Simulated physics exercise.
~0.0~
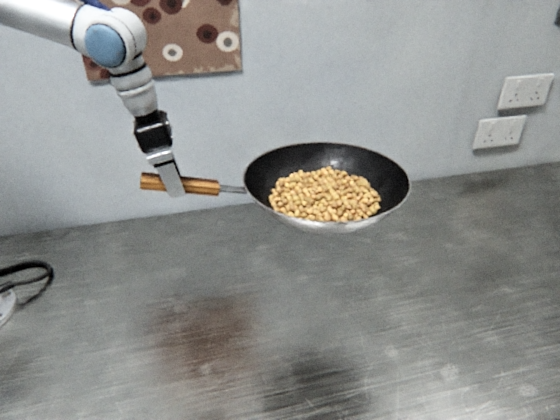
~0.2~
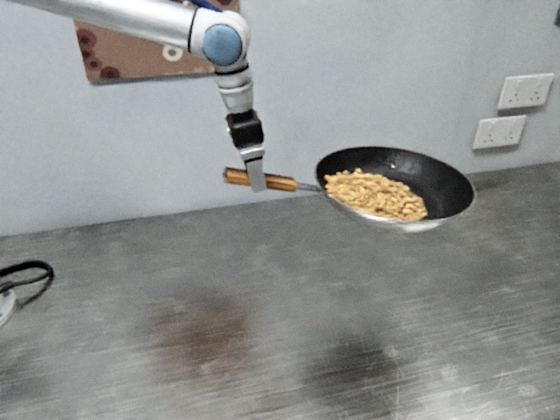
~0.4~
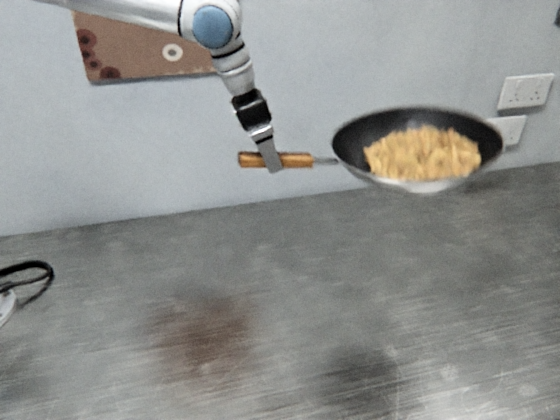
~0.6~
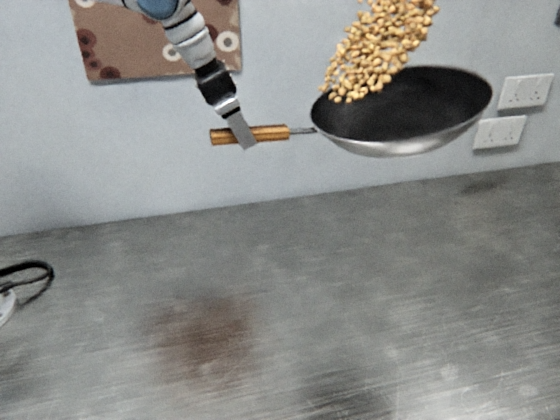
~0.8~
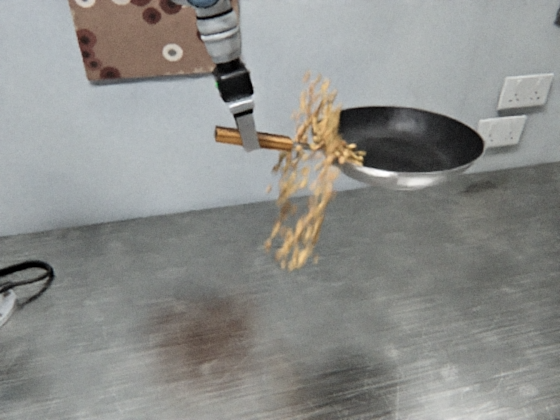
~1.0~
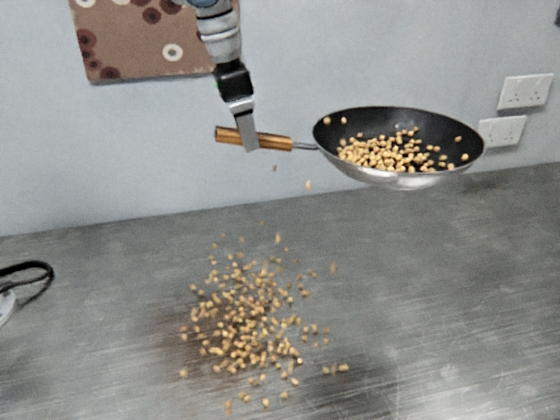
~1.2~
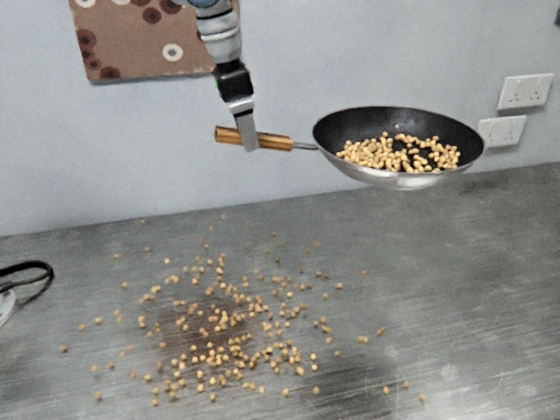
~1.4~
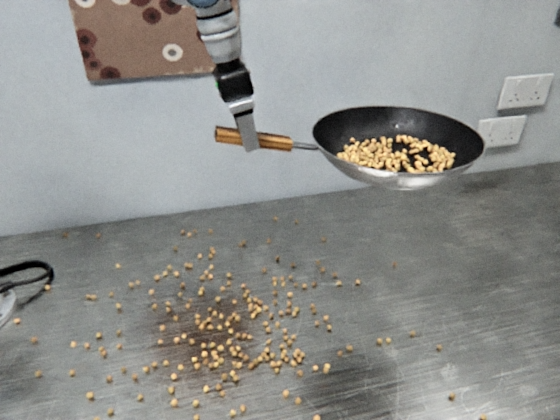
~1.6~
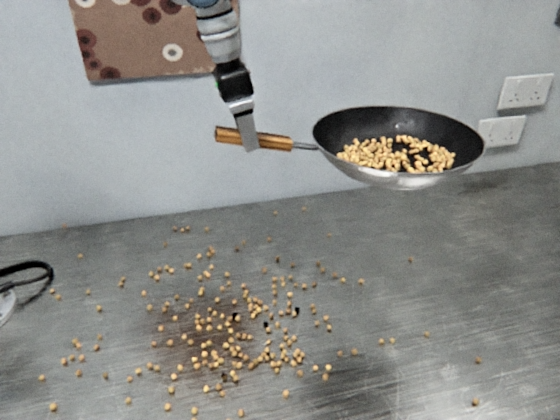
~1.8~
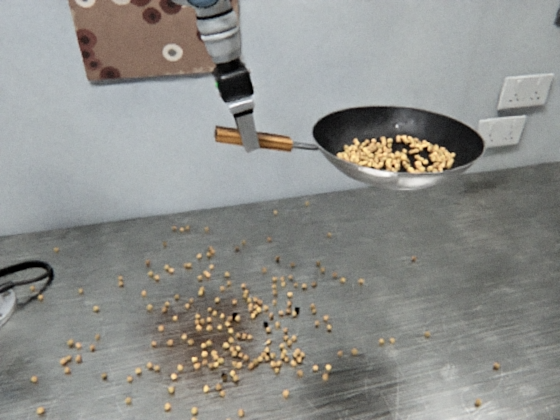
A black frying pan heaped with pale dried chickpeas is held by its wooden handle above a grey streaked table, gripped by a white and blue robot arm reaching in from the upper left. The fixed view faces a pale wall with a brown patterned panel and white sockets. The arm carries the pan to the right, then swings it up and back, tossing the chickpeas into the air. Many drop past the handle side and scatter across the table, while others land back inside. Finally the pan hangs still and level, partly filled, above the widely spread chickpeas.
